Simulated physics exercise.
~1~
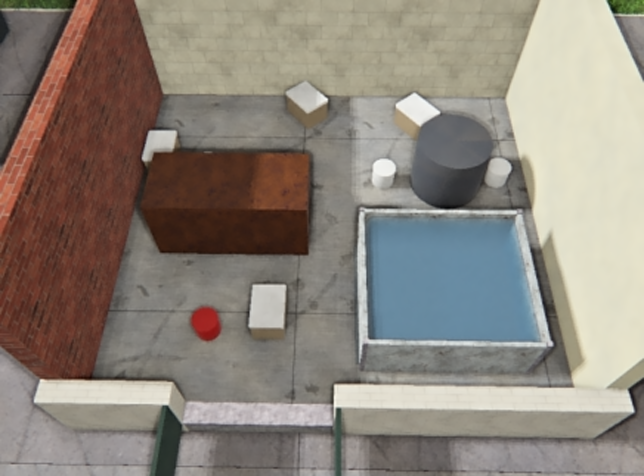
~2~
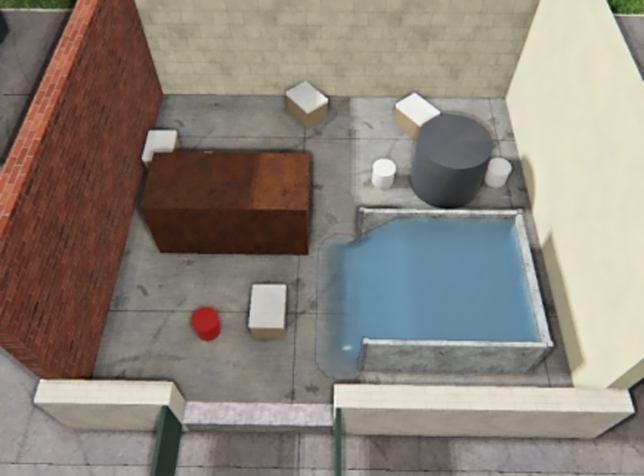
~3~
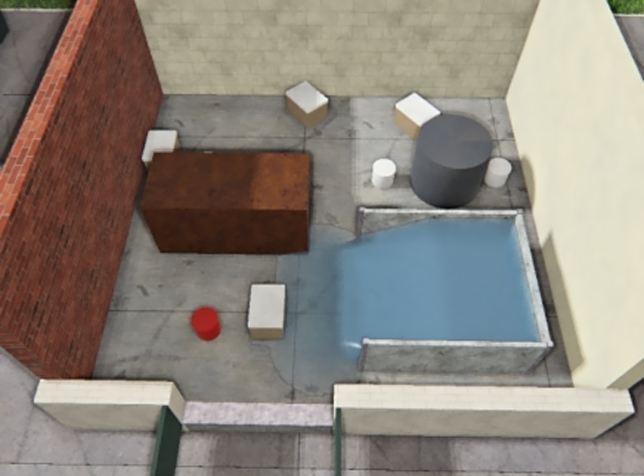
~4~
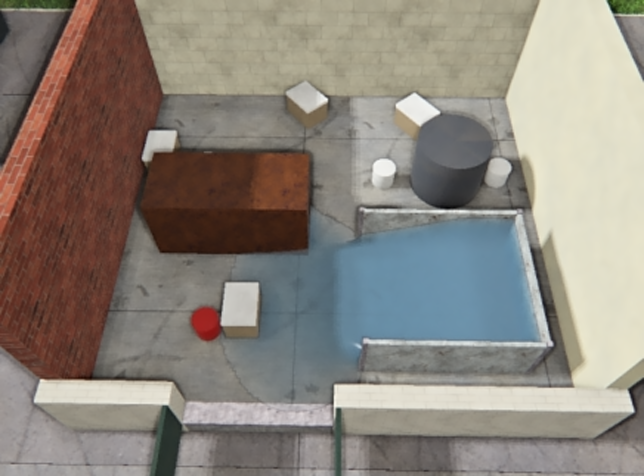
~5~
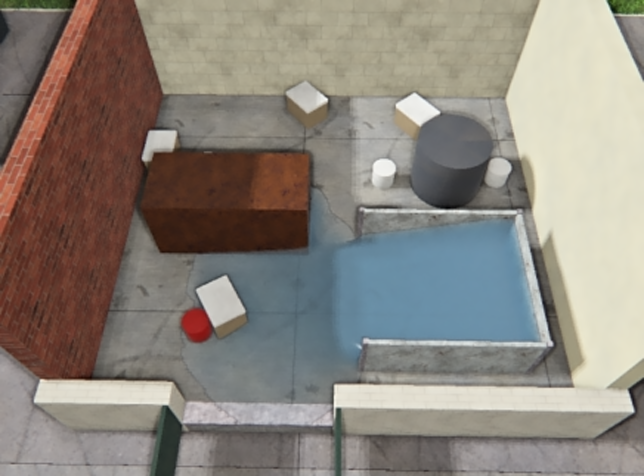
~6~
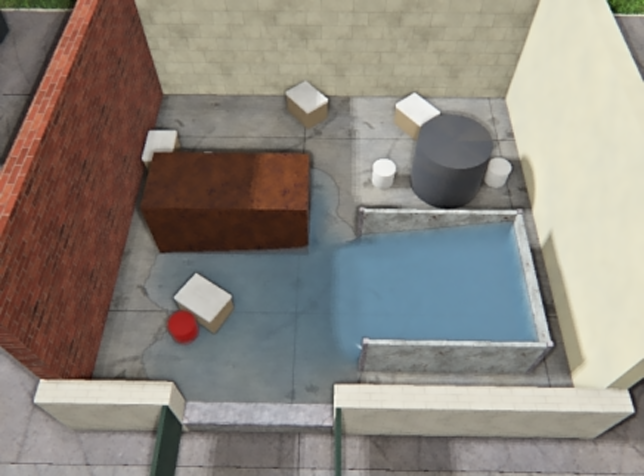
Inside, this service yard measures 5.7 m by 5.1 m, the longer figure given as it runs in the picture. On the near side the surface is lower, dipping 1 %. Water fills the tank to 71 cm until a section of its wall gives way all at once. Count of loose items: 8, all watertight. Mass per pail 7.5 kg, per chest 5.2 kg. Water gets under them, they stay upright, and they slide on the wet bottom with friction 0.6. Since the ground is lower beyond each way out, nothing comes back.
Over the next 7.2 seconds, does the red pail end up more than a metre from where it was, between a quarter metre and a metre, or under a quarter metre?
Result: Long travel.
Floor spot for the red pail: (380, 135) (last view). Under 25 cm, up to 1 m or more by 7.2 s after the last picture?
In the end it keeps its place.
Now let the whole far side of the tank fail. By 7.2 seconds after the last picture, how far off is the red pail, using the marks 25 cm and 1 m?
Note: Red pail unmoved.
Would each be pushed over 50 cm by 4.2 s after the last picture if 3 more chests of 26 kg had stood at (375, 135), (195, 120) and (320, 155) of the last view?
Going through them in the order asked, they come out shy of the mark, clear of the mark and shy of the mark.
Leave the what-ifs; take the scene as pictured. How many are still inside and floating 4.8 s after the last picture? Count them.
Then: 2.
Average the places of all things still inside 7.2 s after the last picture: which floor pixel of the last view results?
Averaged position, last view: Near pixel (386, 185).
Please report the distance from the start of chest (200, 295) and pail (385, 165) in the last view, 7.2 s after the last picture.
First one washed out, then 100 cm for the second.
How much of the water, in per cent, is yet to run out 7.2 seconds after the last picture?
62 %.
Then, 0.9 s after the last picture the red pail is near (114, 346), 1.0 m from its start, afloat; 0 of 8 are out; 2 afloat.
Then, 2.8 s after the last picture the red pail has gone out; 1 of 8 are out; 2 afloat.
Then, 4.8 s after the last picture the red pail has gone out; 2 of 8 are out; 2 afloat.
Then, 7.2 s after the last picture the red pail has gone out; 2 of 8 are out; 3 afloat.
